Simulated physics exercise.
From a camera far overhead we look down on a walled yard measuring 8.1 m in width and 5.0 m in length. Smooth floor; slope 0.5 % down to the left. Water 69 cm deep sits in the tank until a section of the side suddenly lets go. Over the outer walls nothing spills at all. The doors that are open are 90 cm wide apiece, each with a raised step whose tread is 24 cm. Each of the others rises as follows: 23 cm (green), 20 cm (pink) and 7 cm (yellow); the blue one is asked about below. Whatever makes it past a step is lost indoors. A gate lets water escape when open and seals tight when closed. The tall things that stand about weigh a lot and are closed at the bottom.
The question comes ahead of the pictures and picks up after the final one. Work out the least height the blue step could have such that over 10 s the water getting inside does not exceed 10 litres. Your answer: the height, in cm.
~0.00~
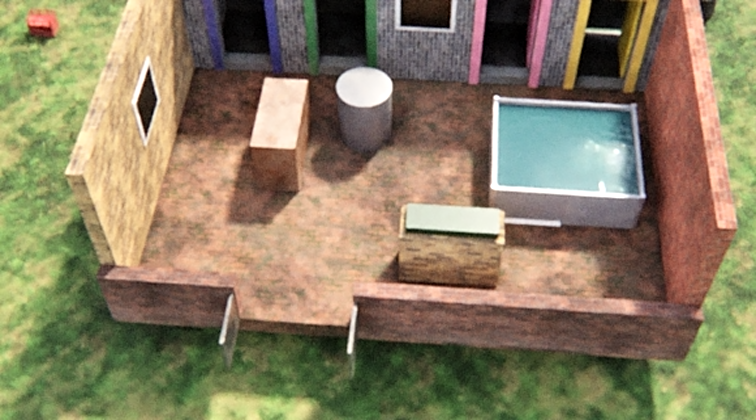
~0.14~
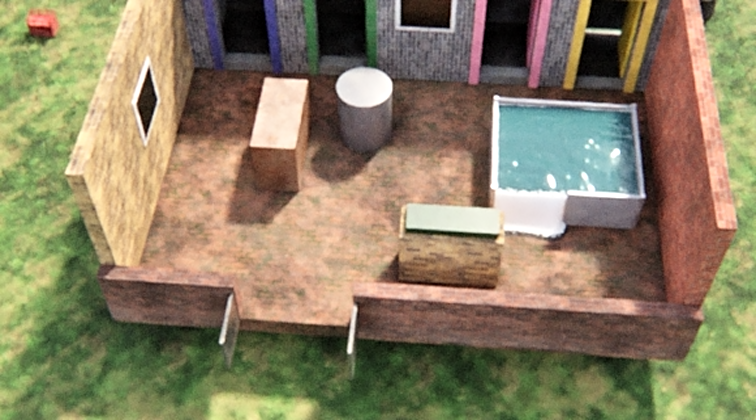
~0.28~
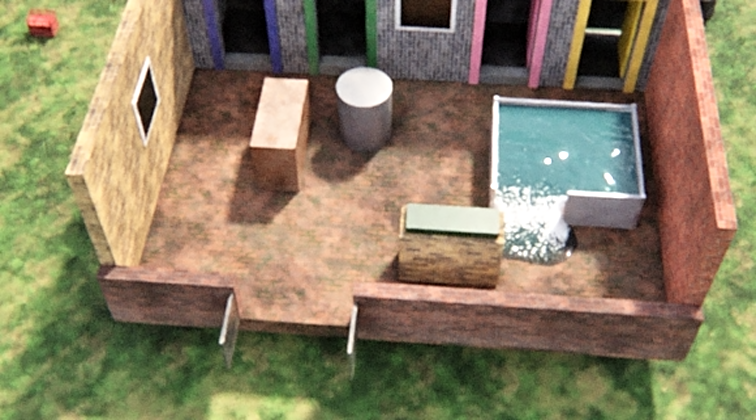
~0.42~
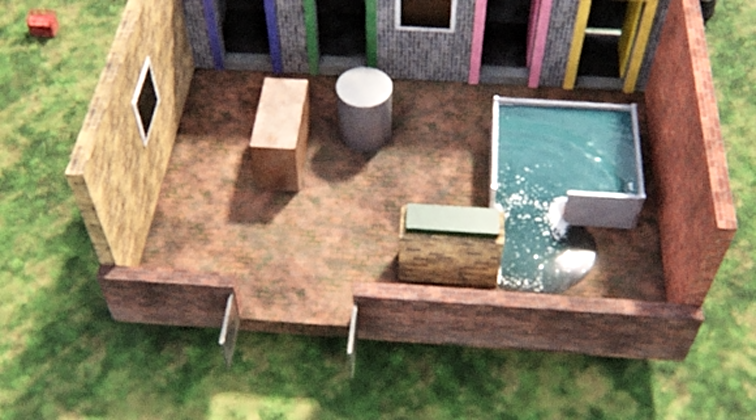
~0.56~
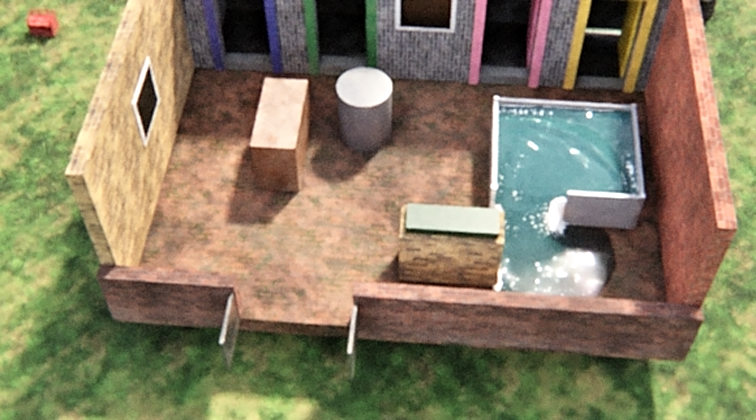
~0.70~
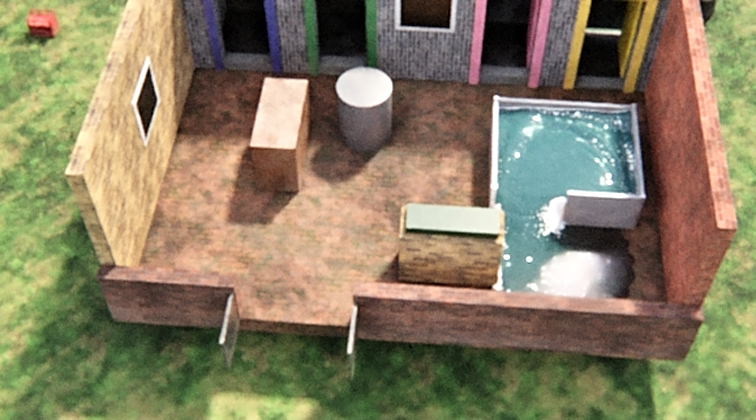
The least height is about 8 cm.
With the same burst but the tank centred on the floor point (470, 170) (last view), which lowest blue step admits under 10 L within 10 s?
Near 8.0 cm.
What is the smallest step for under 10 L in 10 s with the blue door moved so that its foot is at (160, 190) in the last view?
Minimum: Close to 11.5 cm.
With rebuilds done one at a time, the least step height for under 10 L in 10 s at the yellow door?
Yellow door, minimum about 13.5 cm.
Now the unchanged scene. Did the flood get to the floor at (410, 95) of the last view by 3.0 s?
It is not reached.
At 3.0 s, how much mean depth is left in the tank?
It averages close to 31 centimetres.
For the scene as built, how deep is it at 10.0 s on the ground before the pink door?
Roughly 2.0 cm deep.
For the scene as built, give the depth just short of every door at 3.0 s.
Centimetres: Green = 0, blue = 0, pink = 0, yellow = 0.
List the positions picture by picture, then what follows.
In the first picture, the tank at (566, 149) is whole and still, 69 cm deep; the blue door at (243, 29) is dry.
In the second picture, the gap is at (528, 208), the front 0.3 m out at (551, 238); the back of the tank holds 69 cm.
In the third picture, the front is at (543, 262), 0.8 m from the gap at (528, 210); 0.9 m2 of floor is wet, 69 cm left at the back.
In the fourth picture, the gap is at (528, 212), the front 1.4 m out at (520, 290); the back of the tank holds 69 cm.
In the fifth picture, water pours out at (528, 211) and has run 2.0 m, to a hidden place; about 8 cm deep outside, 66 cm at the back.
In the sixth picture, water pours out at (528, 211) and has run 2.0 m, to a hidden place; about 8 cm deep outside, 58 cm at the back; 4.9 m in a straight line remain to the blue door at (243, 29).
After 1.4 s water covers 20 % of the floor, deepest (49 cm) near (524, 313); it has not reached the blue door.
After 3.0 s water covers 60 % of the floor, deepest (35 cm) near (660, 333); it has not reached the blue door.
After 10.0 s water covers 95 % of the floor, deepest (12 cm) near (512, 323); 11 cm at the blue door, 0 litres in over its 19 cm step.
At the blue door as built, the water arrived by 4.8 s and peaked near 11 cm at 8.0 s.
With a step of 6.5 cm, 24 litres would have come in within the 10 s; with 10 cm, 1 litre. So under 10 litres takes about 8 cm.
